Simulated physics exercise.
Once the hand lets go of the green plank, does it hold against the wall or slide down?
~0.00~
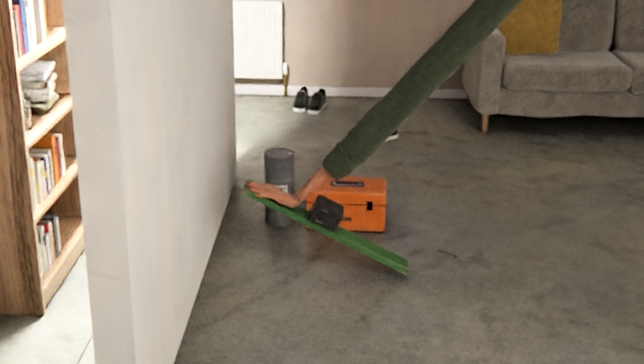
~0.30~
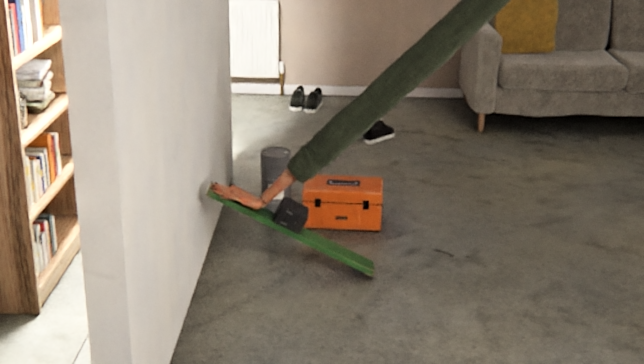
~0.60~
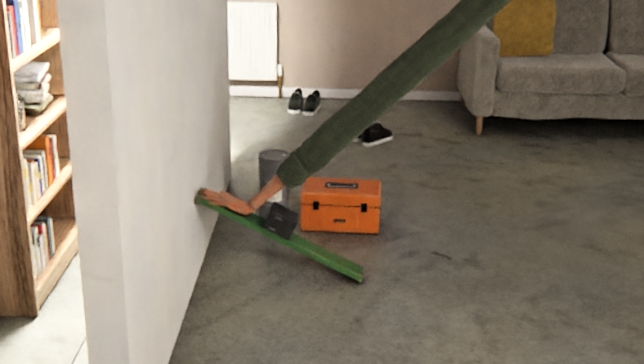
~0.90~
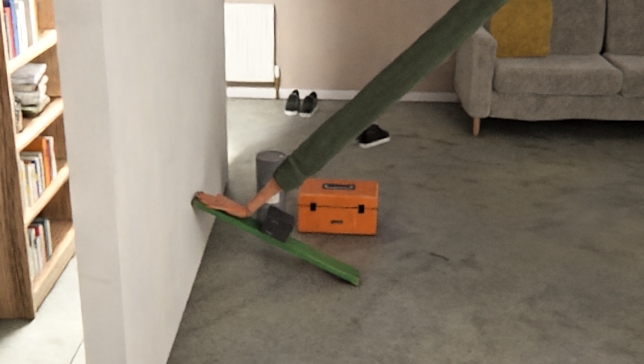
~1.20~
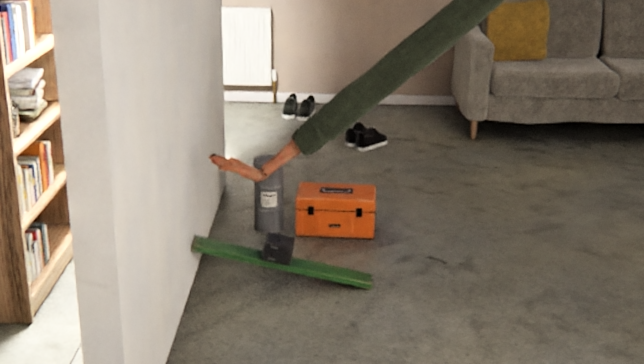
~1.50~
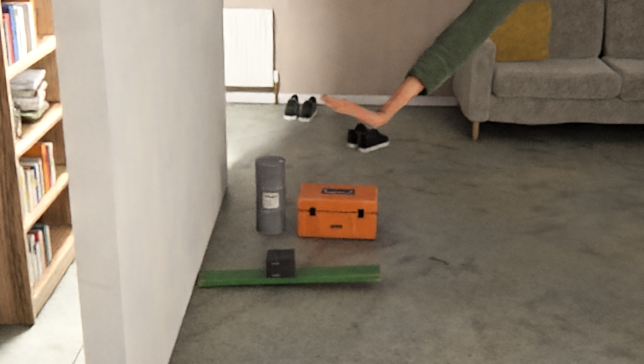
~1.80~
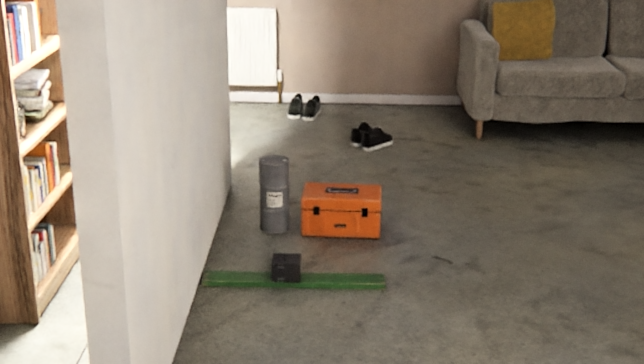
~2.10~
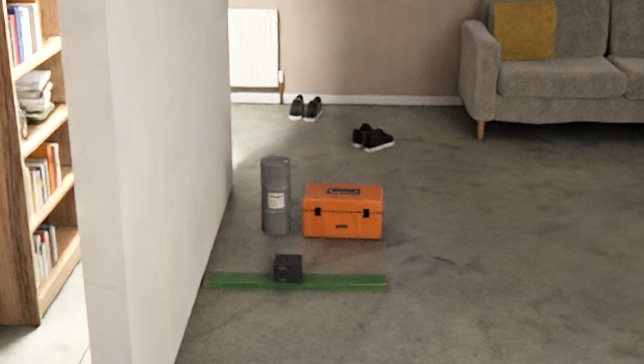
It slides down the wall and ends up lying low on the floor.
